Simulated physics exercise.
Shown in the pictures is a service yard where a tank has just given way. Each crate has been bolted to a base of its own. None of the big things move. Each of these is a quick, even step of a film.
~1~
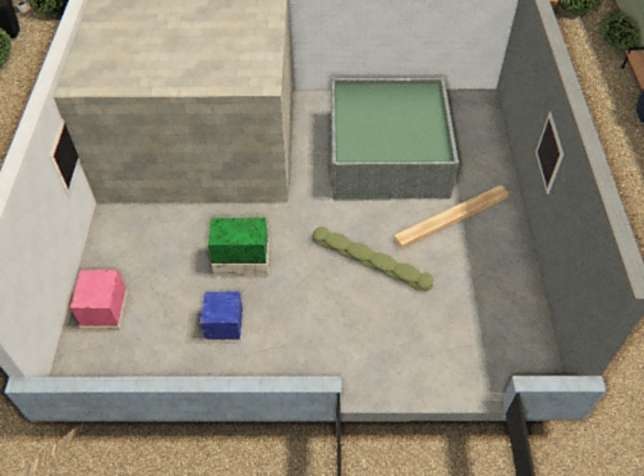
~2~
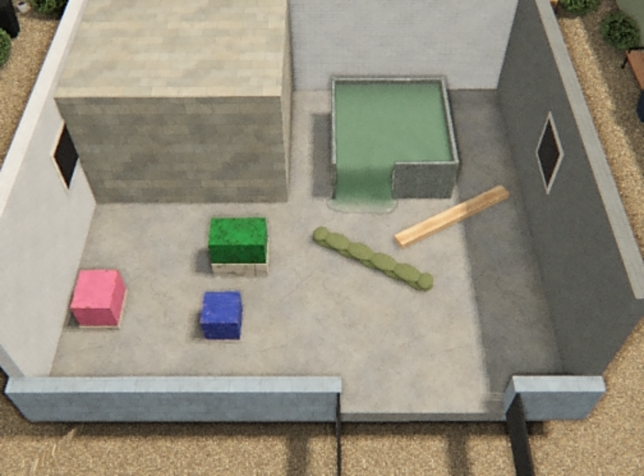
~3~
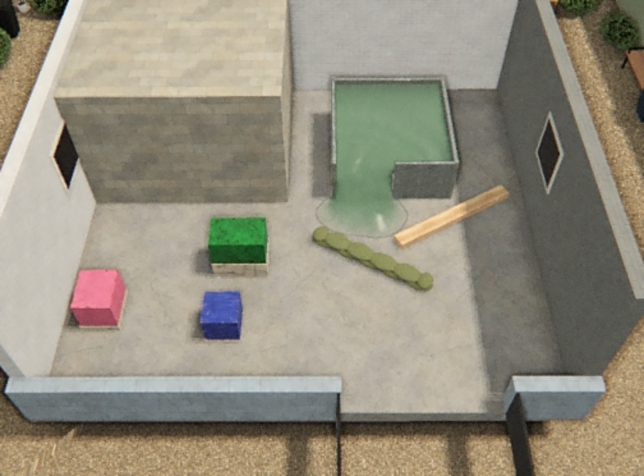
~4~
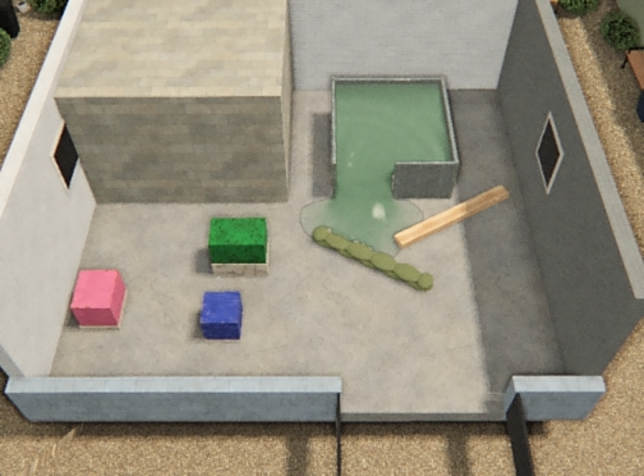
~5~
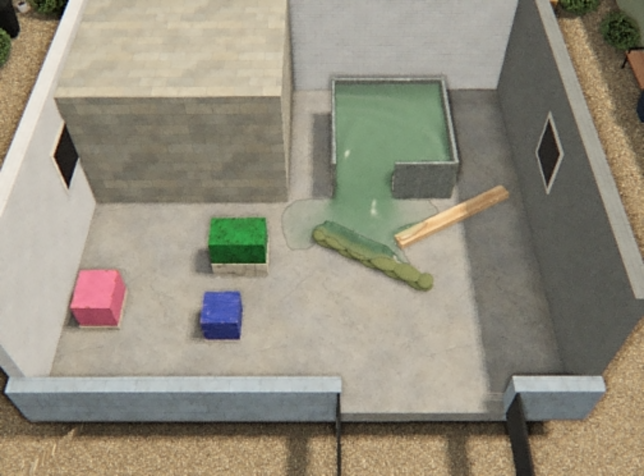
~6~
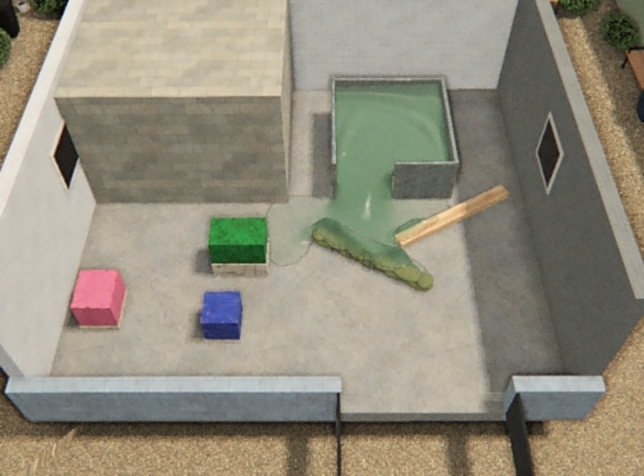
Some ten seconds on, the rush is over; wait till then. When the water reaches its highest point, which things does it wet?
Outcome: The pink crate is flooded. The green crate is not flooded. The blue crate is flooded.
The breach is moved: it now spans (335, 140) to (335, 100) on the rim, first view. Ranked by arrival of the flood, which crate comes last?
The pink one comes last.
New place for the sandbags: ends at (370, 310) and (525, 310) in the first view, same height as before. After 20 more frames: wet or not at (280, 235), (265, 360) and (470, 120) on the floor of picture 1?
Inundated, inundated, untouched.
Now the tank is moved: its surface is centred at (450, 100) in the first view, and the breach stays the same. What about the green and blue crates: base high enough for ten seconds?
Then: The green crate stays dry; the blue crate ends up wet.
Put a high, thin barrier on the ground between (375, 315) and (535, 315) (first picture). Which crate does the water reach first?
I'd pick the green crate.
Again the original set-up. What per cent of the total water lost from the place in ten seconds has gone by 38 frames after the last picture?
My estimate is roughly 70 percent.
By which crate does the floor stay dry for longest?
That's the one in pink.
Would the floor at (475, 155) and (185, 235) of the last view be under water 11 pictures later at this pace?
Going by the order given, the first is still bare and the second inundated.
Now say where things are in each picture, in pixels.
The tank at (391, 122) is whole and still, in the first picture.
The front is at (329, 201), out from the gap at (364, 184), in the second picture.
Water pours out at (364, 187) and has run to (330, 226), in the third picture.
The front is at (387, 257), out from the gap at (364, 187), in the fourth picture.
Water pours out at (364, 188) and has run to (404, 265), in the fifth picture.
Water pours out at (364, 187) and has run to (273, 254), in the sixth picture.
A moment on, water covers 30 % of the floor; the pink crate not reached, the green crate water round its plinth, the blue crate water round its plinth.
Next, water covers 60 % of the floor; the pink crate not reached, the green crate water round its plinth, the blue crate water round its plinth.
Then, water covers 75 % of the floor; the pink crate water round its plinth, the green crate water round its plinth, the blue crate water round its plinth.
Later, water covers 90 % of the floor; the pink crate water round its plinth, the green crate water round its plinth, the blue crate water round its plinth.
In the end, water covers 95 % of the floor; the pink crate was topped, the green crate stayed above the water, the blue crate was topped.
